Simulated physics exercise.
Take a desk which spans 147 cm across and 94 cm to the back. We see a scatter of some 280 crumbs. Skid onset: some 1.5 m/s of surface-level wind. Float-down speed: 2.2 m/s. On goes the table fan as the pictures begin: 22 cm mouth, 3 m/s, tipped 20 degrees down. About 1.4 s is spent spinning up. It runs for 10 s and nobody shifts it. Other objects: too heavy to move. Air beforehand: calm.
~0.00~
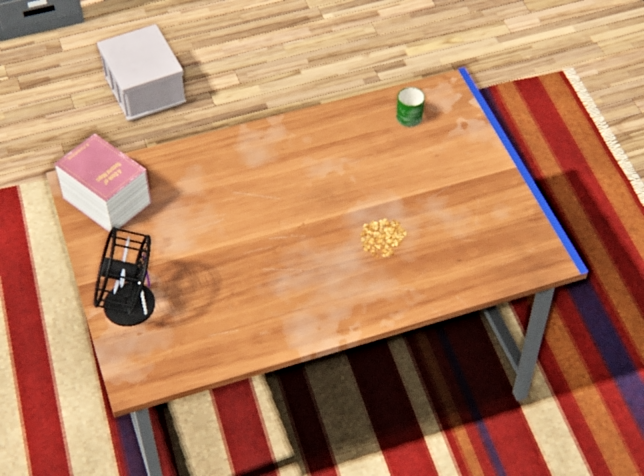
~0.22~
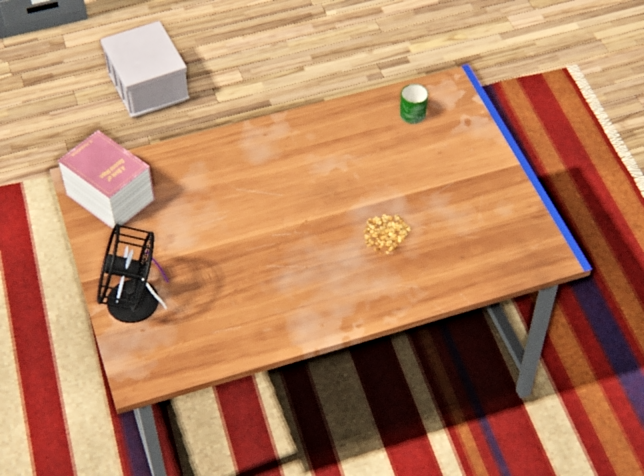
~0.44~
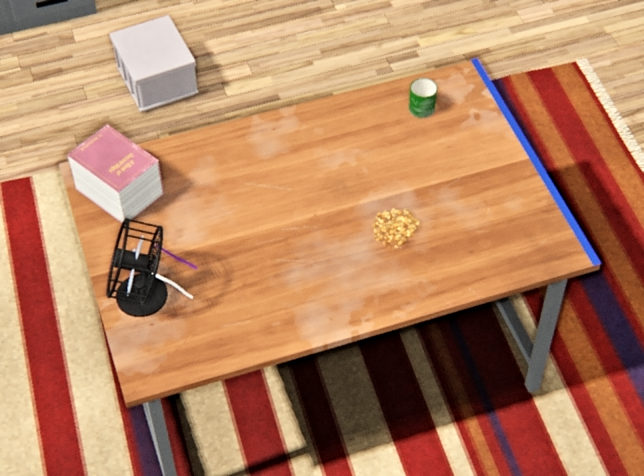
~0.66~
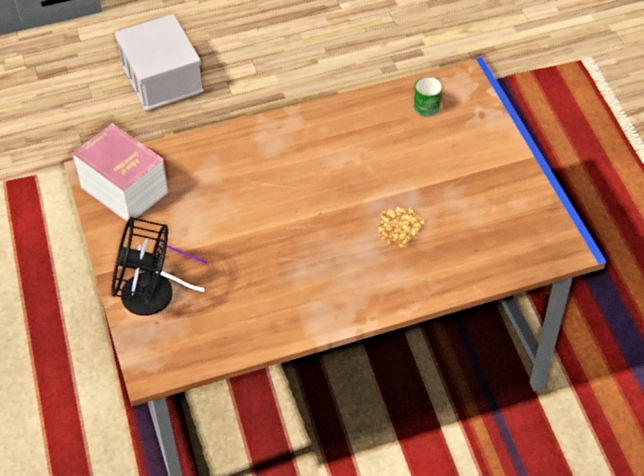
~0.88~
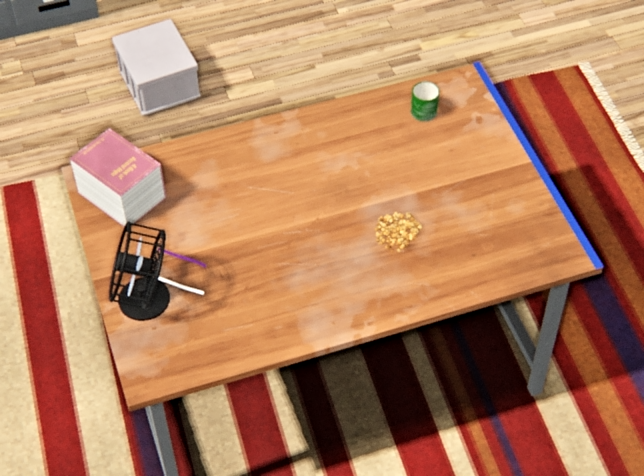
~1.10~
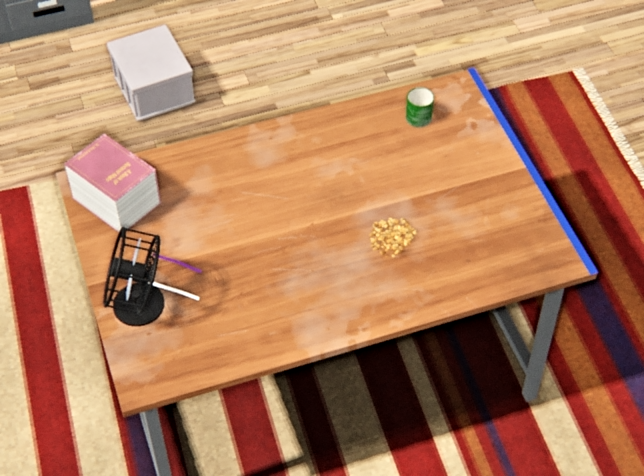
A wooden desk with a blue edge stood on a striped rug, holding a book, a green mug and a small black fan whose ribbons fluttered out rightward, while the scattered crumbs stayed put.
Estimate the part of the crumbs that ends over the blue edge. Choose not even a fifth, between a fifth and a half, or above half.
The portion ending up over the blue edge is greater than half.
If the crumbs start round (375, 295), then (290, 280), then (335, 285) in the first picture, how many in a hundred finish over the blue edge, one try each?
First try near 40 %, second near 90 %, third near 70 %.
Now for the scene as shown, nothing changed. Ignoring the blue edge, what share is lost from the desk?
Roughly 0 per cent.
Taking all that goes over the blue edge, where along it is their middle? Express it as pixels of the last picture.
Somewhere about (551, 194).
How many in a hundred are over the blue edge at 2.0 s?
90 %, roughly.
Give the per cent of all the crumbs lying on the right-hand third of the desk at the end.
It comes out near 0 in a hundred.
After 2.0 s the count stands so, 95 % are over the blue edge.
After 3.2 s the count stands so, 99 % are over the blue edge.
After 5.5 s the count stands so, 99 % are over the blue edge.
After 10.0 s, at the end, 100 % are over the blue edge.
